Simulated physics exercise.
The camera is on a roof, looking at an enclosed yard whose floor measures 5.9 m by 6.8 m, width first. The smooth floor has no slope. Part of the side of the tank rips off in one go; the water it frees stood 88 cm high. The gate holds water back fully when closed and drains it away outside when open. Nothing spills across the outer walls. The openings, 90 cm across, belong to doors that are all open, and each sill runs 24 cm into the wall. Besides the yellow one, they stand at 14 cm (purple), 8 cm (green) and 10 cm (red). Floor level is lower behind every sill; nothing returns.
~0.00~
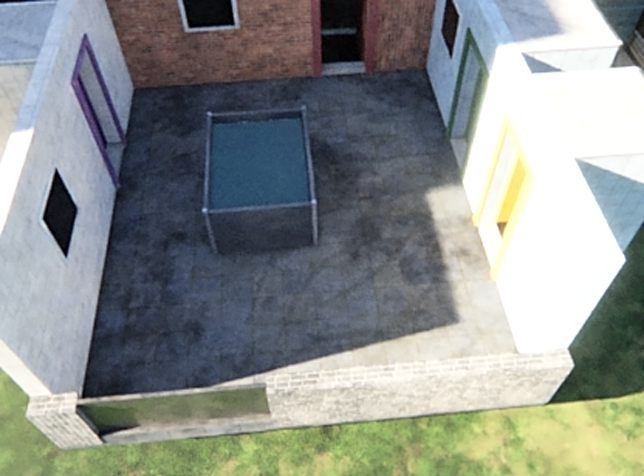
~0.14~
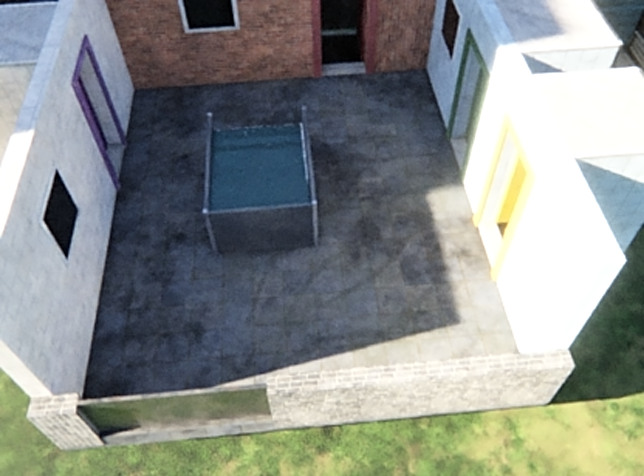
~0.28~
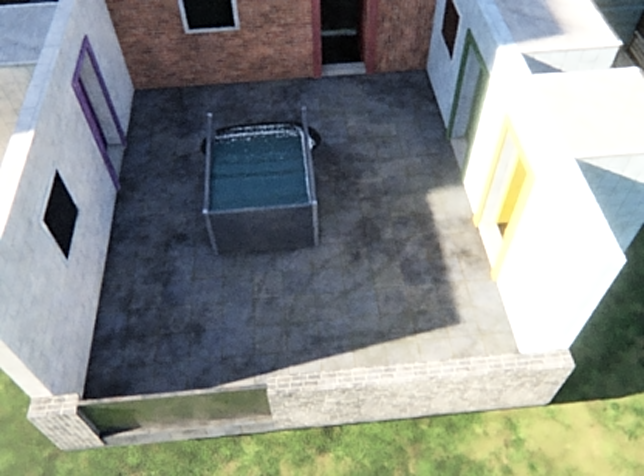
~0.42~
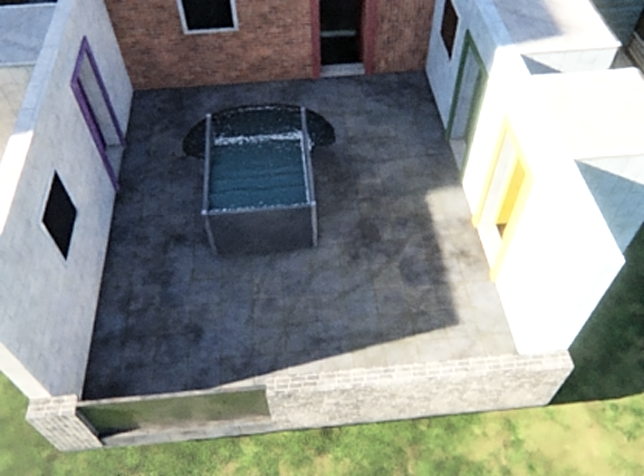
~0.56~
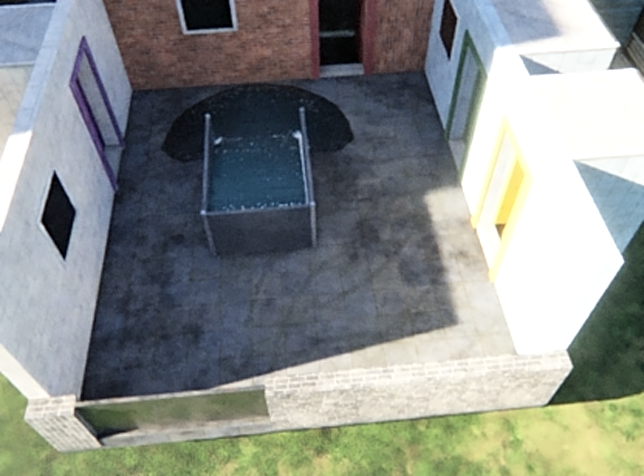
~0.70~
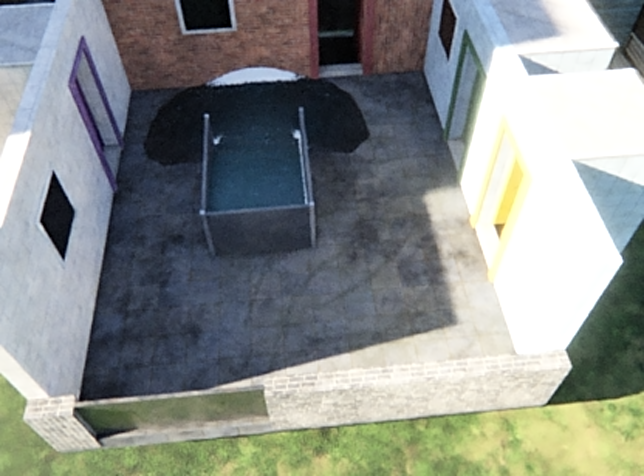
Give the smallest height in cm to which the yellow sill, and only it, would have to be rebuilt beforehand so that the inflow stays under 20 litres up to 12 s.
Roughly 7 cm.
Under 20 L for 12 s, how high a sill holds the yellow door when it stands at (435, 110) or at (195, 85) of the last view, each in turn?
Around 18 and 31 cm respectively.
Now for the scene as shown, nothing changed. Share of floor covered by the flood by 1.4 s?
Approximately 25 % of it.
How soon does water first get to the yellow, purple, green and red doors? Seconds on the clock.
Reading them off: Yellow 3.2 s, then purple 1.3 s, then green 2.4 s, then red 0.8 s.
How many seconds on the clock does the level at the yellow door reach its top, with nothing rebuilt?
I'd say near 10.0 seconds.
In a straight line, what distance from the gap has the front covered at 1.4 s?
3.6 metres.
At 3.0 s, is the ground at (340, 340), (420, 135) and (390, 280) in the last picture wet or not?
In that order: Dry, flooded, dry.
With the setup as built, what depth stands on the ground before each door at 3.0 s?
Yellow door 0 cm, purple door 11 cm, green door 6 cm, red door 15 cm.
After 1.4 s water covers 25 % of the floor, deepest (51 cm) near (250, 86); it has not reached the yellow door.
After 3.0 s water covers 45 % of the floor, deepest (34 cm) near (421, 80); it has not reached the yellow door.
After 12.0 s water covers 95 % of the floor, deepest (11 cm) near (383, 394); 9 cm at the yellow door, 2 litres in over its 11 cm sill.
At the yellow door as built, the water arrived by 3.3 s and peaked near 12 cm at 10.0 s.
Run again over the same 12 s with other heights there, 29 litres in over 6 cm, 14 litres over 8 cm. The limit of 20 litres is kept from about 7 cm up.
